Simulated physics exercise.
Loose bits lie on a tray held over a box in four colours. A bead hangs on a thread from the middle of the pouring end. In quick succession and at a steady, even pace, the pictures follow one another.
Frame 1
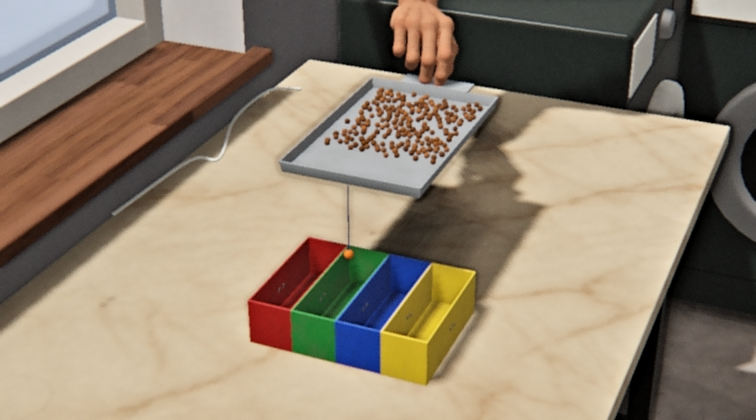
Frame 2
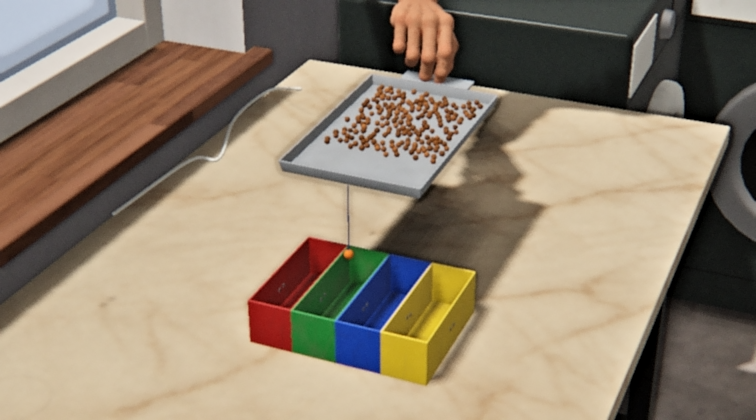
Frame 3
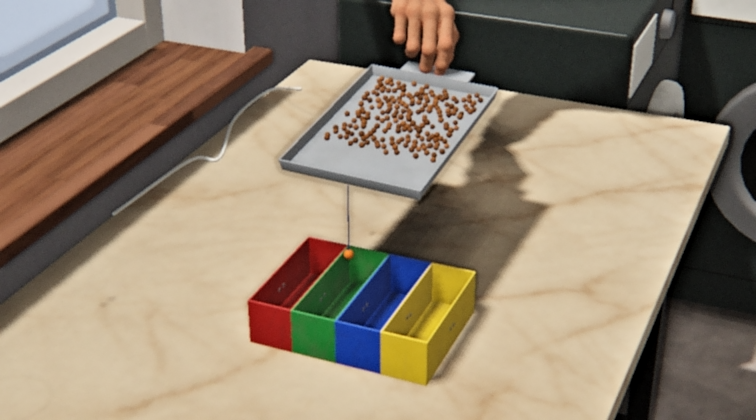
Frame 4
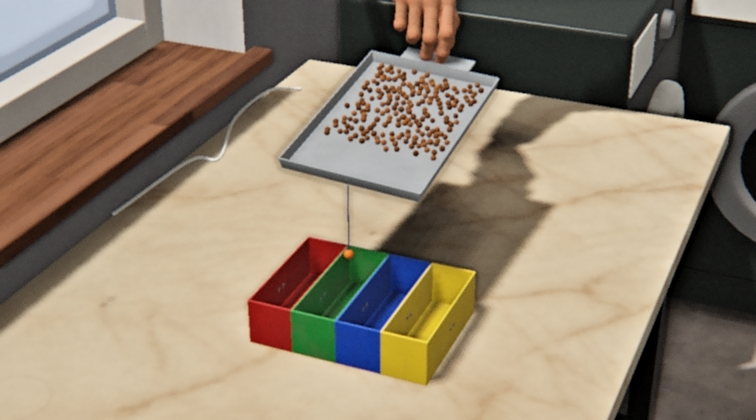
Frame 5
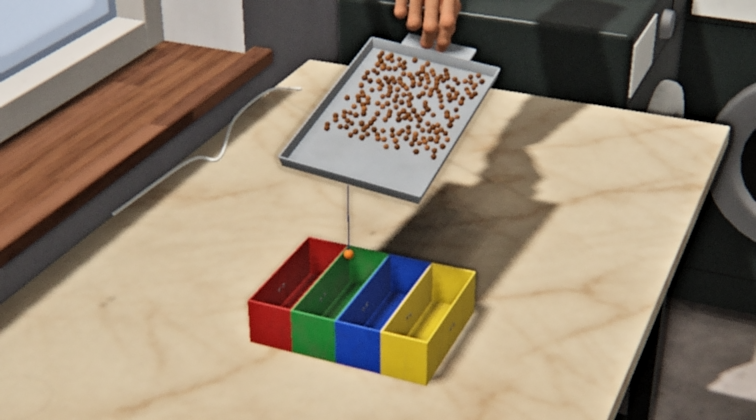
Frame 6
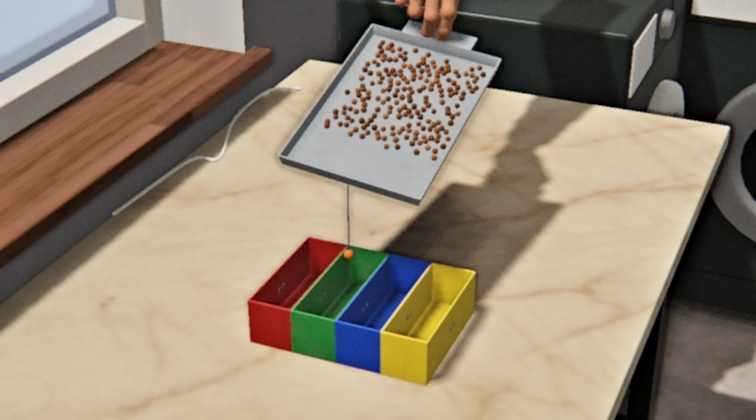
A hand steadily raised the back of a gray tray of small brown balls, tilting it more steeply above a box with red, green, blue and yellow sections, while an orange bead hung still.
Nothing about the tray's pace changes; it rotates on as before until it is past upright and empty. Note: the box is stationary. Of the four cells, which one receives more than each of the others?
The blue cell receives the most.
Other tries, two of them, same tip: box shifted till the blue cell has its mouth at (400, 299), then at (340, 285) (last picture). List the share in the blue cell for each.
You'd get 80 in a hundred first and 0 in a hundred after that.
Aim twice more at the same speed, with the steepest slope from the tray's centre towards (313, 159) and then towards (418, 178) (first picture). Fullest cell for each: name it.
First: The cell in red, second: The cell in blue.
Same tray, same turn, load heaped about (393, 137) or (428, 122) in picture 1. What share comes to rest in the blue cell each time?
First about 60, then 60 per cent.
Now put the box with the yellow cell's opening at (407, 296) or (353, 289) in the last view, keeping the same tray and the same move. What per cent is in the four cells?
The first yields 100 per cent and the second 10 per cent.
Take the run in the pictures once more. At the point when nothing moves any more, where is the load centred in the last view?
Near (398, 329).
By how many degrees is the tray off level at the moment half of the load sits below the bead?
It is at around 80 degrees.
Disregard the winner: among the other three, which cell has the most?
Yellow.
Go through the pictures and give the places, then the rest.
Corners of the pouring end at (282, 160) and (419, 186), level; middle of the load at (408, 123), cereal balls; bead on its thread at (349, 254); red cell at (270, 322); green cell at (314, 332); blue cell at (358, 343); yellow cell at (404, 354), in the first picture.
Corners of the pouring end at (282, 160) and (419, 187), level; middle of the load at (408, 121), in the second picture.
Corners of the pouring end at (282, 159) and (419, 189), tipped barely, lowest at the right corner; middle of the load at (408, 116), in the third picture.
Corners of the pouring end at (282, 157) and (419, 191), tipped a little, lowest at the right corner; middle of the load at (408, 109), in the fourth picture.
Corners of the pouring end at (282, 156) and (419, 194), tipped a little, lowest at the right corner; middle of the load at (409, 101), in the fifth picture.
Corners of the pouring end at (282, 154) and (419, 197), tipped clearly, lowest at the right corner; middle of the load at (409, 96), about a quarter on the move; red cell at (270, 322); green cell at (314, 332); blue cell at (358, 343); yellow cell at (404, 354), in the sixth picture.
Soon, tray tipped steeply; about two thirds on the tray; about a quarter in the yellow cell; a small part in the blue cell; a stray few in the green cell; a stray few in the red cell; a small part falling or outside the box.
A while on, tray tipped right over; a small part on the tray; about half in the blue cell; about a third in the yellow cell; a stray few in the green cell; a stray few in the red cell; a small part falling or outside the box.
Towards the end, tray tipped past a quarter turn; about two thirds in the blue cell; about a third in the yellow cell; a stray few in the green cell; a stray few in the red cell; a stray few falling or outside the box.
Finally, tray tipped past a quarter turn; about two thirds in the blue cell; about a third in the yellow cell; a stray few in the green cell; a stray few in the red cell; a stray few outside the box.
